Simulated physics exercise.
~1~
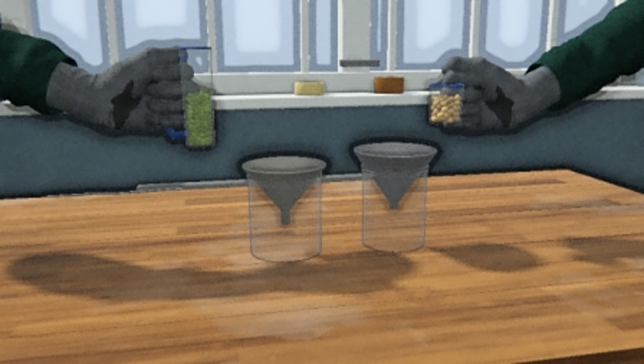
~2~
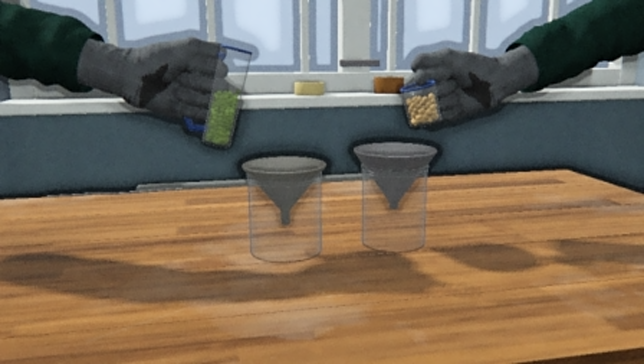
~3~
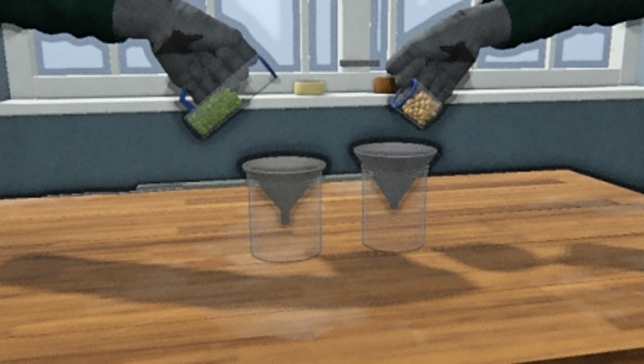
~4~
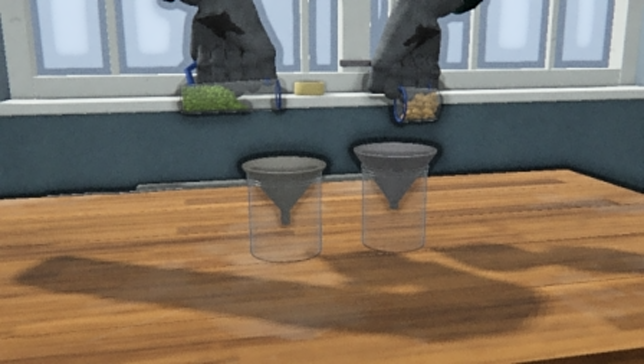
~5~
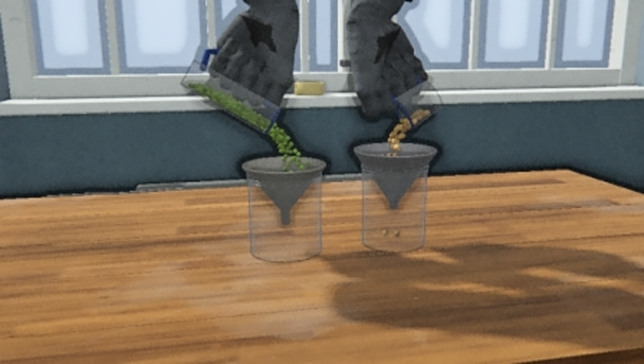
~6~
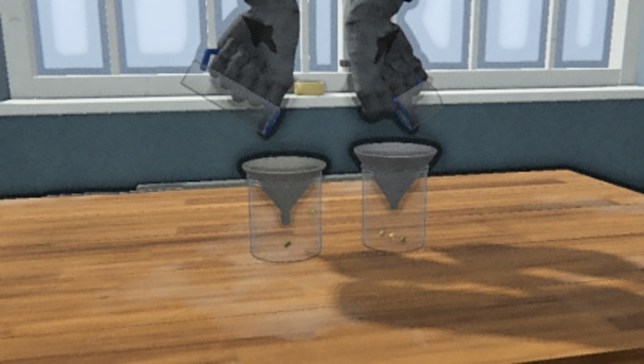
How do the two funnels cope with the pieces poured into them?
Both the left and the right funnel jam, with only a few pieces getting through to each jar.
